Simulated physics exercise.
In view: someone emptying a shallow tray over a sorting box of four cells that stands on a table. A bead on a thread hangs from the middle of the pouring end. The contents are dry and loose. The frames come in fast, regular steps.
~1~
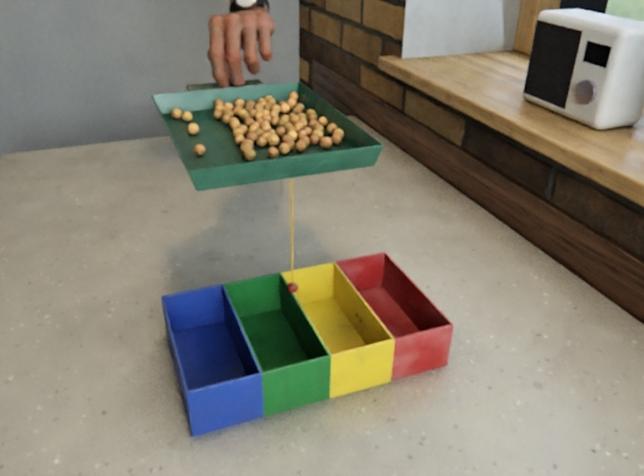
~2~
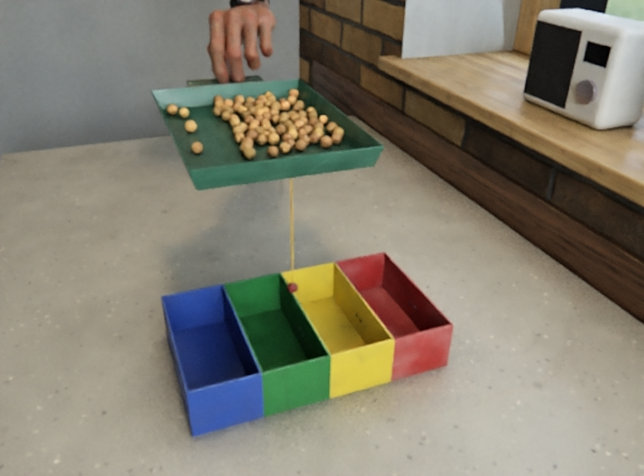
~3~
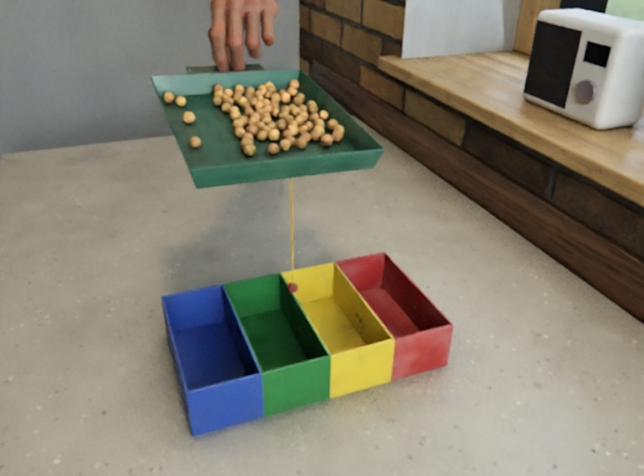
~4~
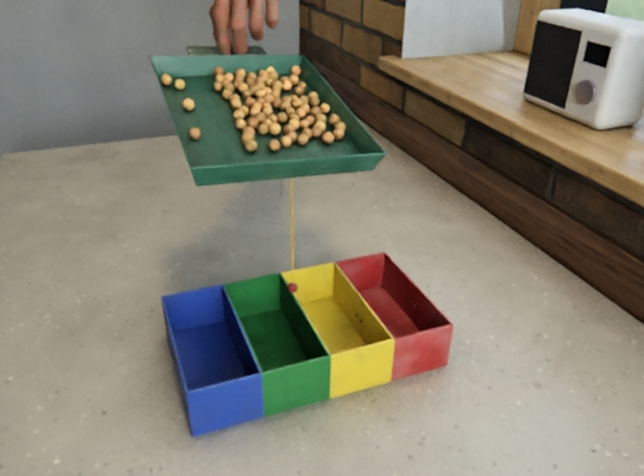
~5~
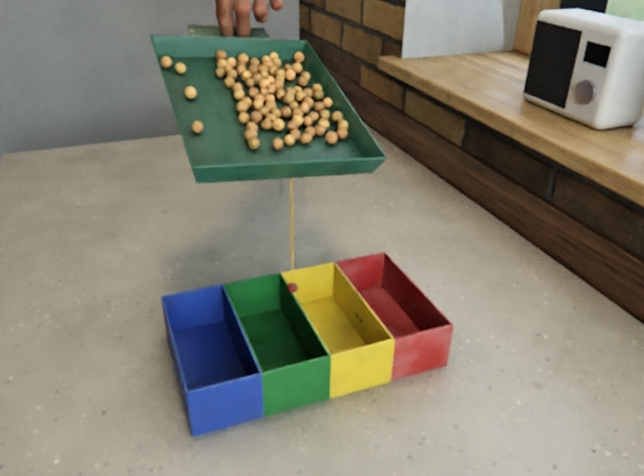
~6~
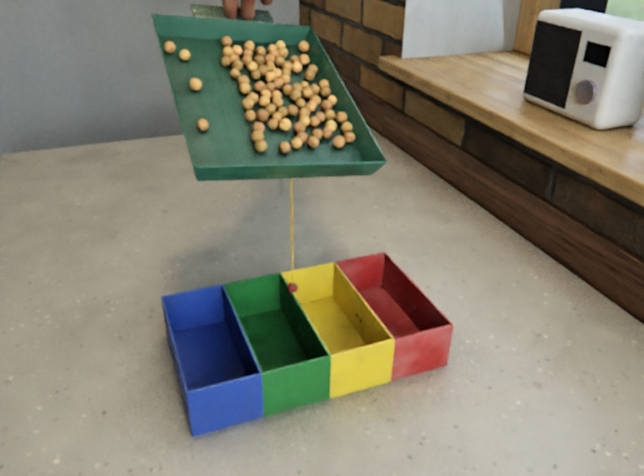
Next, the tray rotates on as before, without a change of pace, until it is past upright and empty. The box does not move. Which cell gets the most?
The red one ends fullest.
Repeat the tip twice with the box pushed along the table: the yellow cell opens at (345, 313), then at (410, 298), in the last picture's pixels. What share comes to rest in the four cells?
First some 90, then 90 per cent.
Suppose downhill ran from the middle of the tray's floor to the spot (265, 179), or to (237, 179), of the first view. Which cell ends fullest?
One: The blue one. Two: Blue.
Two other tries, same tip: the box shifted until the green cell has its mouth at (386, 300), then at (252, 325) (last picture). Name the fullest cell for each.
In turn: The green cell; the cell in red.
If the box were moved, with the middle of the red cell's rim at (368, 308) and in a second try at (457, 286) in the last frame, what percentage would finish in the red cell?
About 70 and 0 per cent.
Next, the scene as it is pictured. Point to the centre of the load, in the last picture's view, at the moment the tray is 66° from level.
Roughly at (348, 167).
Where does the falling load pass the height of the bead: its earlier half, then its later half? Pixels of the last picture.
The first part at (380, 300); the rest at (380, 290).
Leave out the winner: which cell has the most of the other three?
Second comes that yellow cell.
Shortly afterwards, tray tipped steeply; the bulk on the tray; a little in the red cell; only a few in the yellow cell; a little falling or outside the box.
Next, tray tipped past a quarter turn; a little on the tray; near half in the red cell; near a third in the yellow cell; only a few in the green cell; near a quarter falling or outside the box.
Some moments later, tray tipped past a quarter turn; near two thirds in the red cell; near a third in the yellow cell; only a few in the green cell; a little falling or outside the box.
In the end, tray tipped past a quarter turn; near two thirds in the red cell; near a third in the yellow cell; only a few in the green cell; none at all in the blue cell; a little outside the box.
